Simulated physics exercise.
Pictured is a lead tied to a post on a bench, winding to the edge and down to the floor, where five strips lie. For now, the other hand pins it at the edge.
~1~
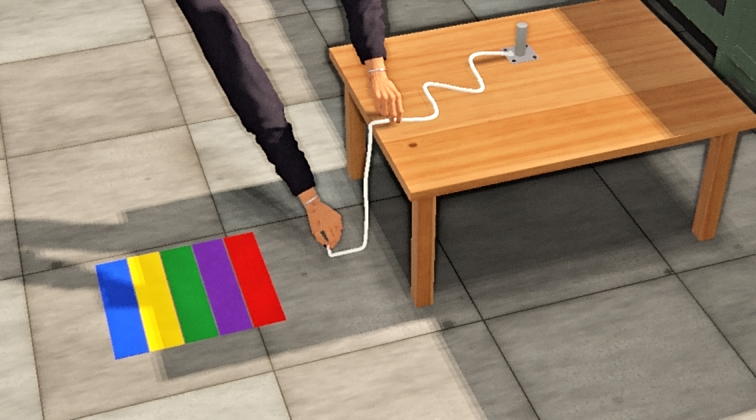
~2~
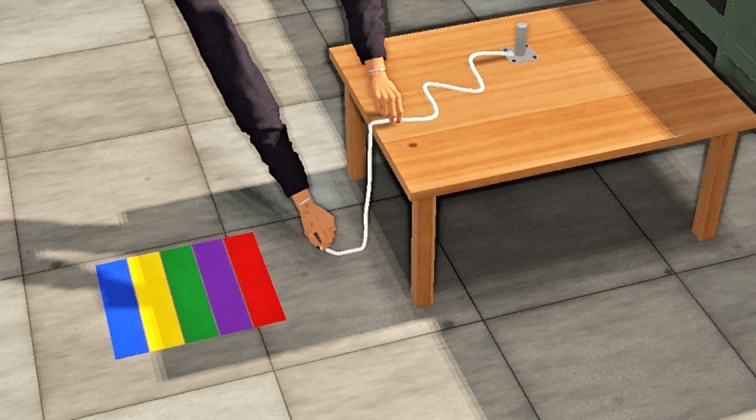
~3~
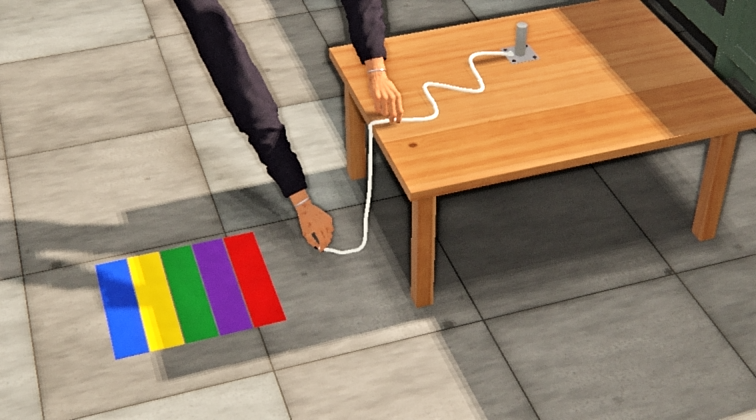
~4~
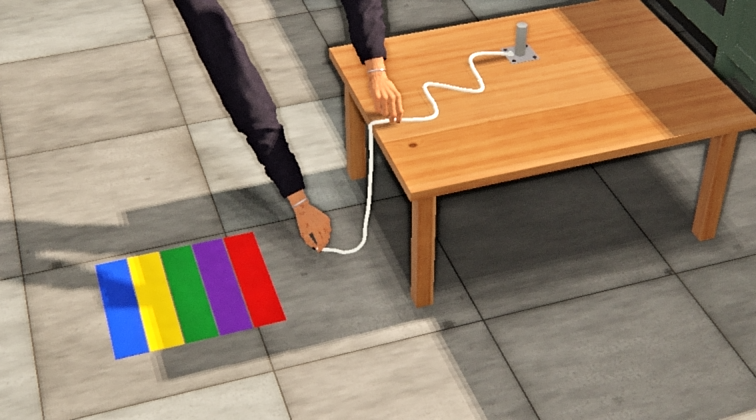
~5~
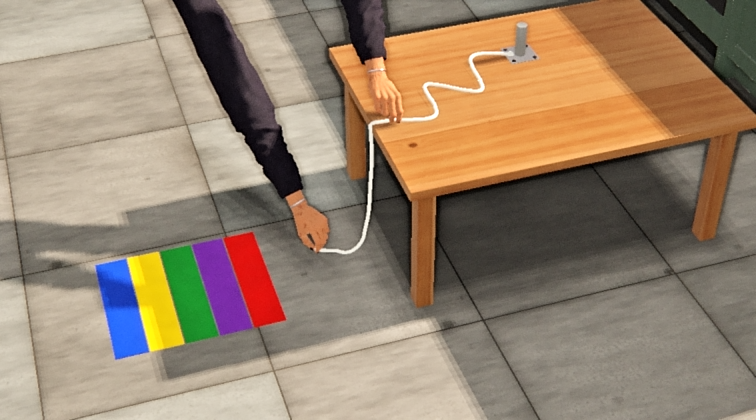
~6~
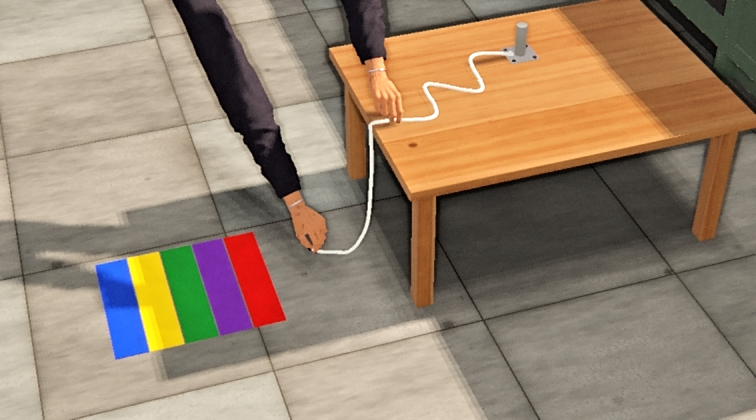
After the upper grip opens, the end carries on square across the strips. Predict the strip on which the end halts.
The blue strip.
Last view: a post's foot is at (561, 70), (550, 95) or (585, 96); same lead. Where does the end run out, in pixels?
Going by the last picture, roughly (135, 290), (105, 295) and (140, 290).
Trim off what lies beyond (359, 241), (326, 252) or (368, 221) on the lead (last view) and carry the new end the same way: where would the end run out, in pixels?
In order, roughly (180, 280), (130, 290) and (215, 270).
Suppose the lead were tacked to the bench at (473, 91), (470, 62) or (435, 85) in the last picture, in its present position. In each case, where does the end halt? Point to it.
Readings in order - (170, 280), (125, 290), (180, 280).
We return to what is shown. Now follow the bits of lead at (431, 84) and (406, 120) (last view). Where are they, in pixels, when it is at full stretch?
At (384, 104), then (304, 150).
Early on, end near (179, 279); over green.
Midway, end near (137, 288); over yellow.
At the end of the slack, end near (113, 294); over blue. The end stops over the blue strip.
